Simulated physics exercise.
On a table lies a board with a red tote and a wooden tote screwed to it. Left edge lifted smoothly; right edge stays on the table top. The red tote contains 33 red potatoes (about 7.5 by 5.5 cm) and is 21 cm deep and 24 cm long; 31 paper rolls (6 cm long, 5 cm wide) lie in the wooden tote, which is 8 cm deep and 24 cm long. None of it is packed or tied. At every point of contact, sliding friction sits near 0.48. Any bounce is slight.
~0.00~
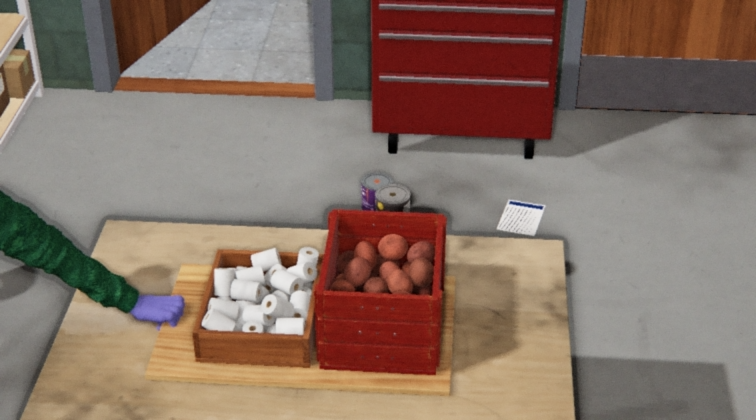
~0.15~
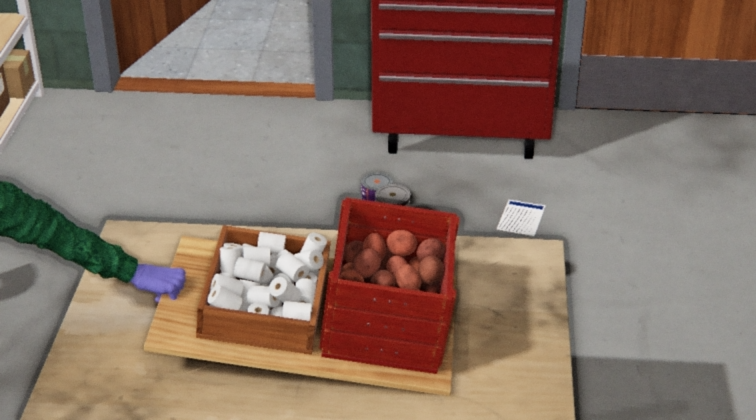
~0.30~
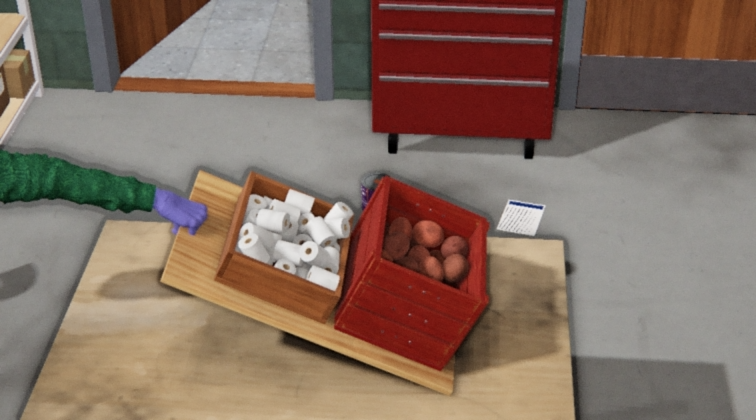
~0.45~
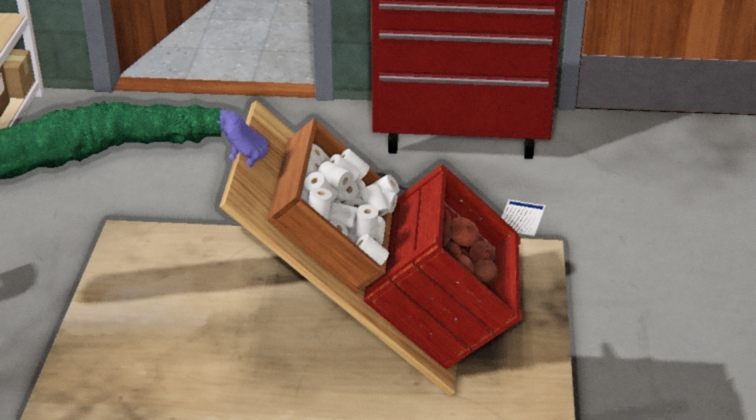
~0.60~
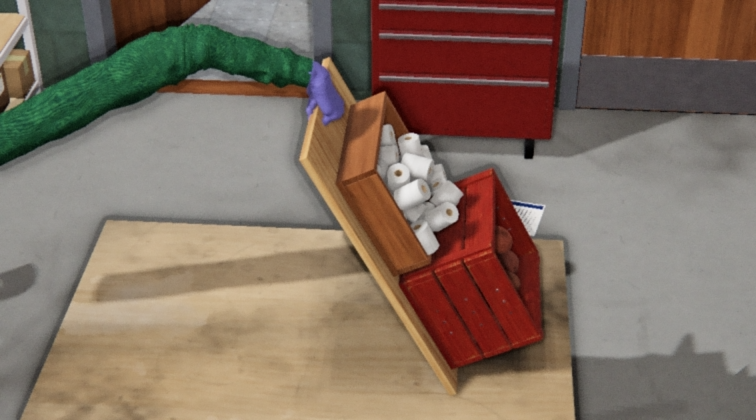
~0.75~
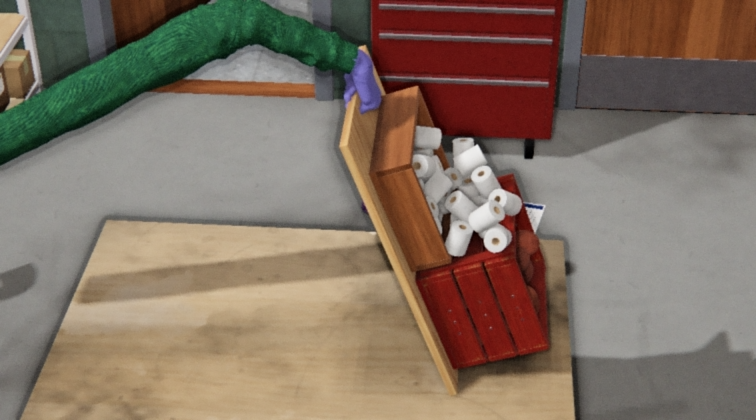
Board carrying paper rolls and potatoes in two totes tilting steeply as a gloved hand lifts its left end, rolls spilling out.
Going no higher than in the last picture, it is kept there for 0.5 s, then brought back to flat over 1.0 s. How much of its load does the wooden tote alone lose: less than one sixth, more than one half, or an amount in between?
Expect one-sixth to one-half of them to get out.
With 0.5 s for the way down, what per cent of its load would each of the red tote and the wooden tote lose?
Then the red tote sheds 0 %, while the wooden tote sheds 50 %.
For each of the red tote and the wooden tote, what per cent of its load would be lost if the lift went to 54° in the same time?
In that case the red tote sheds 0 %, while the wooden tote sheds 10 %.
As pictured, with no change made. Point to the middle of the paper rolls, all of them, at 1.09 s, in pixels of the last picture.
(461, 213).
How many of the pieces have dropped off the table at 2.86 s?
About 6.
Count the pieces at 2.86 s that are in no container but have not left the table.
Count: Around 8.
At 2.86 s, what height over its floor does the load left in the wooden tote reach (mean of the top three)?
12 cm or thereabouts.
After 1.09 s, tilt 70°; 1 of 33 out of the red tote and 11 of 31 out of the wooden tote.
After 1.51 s, tilt 58°; 1 of 33 out of the red tote and 11 of 31 out of the wooden tote.
After 2.10 s, tilt 4°; 1 of 33 out of the red tote and 12 of 31 out of the wooden tote.
When it is over (at 2.86 s), 1 of 33 out of the red tote and 12 of 31 out of the wooden tote. Asked share, 12 of 31, 39 per cent.
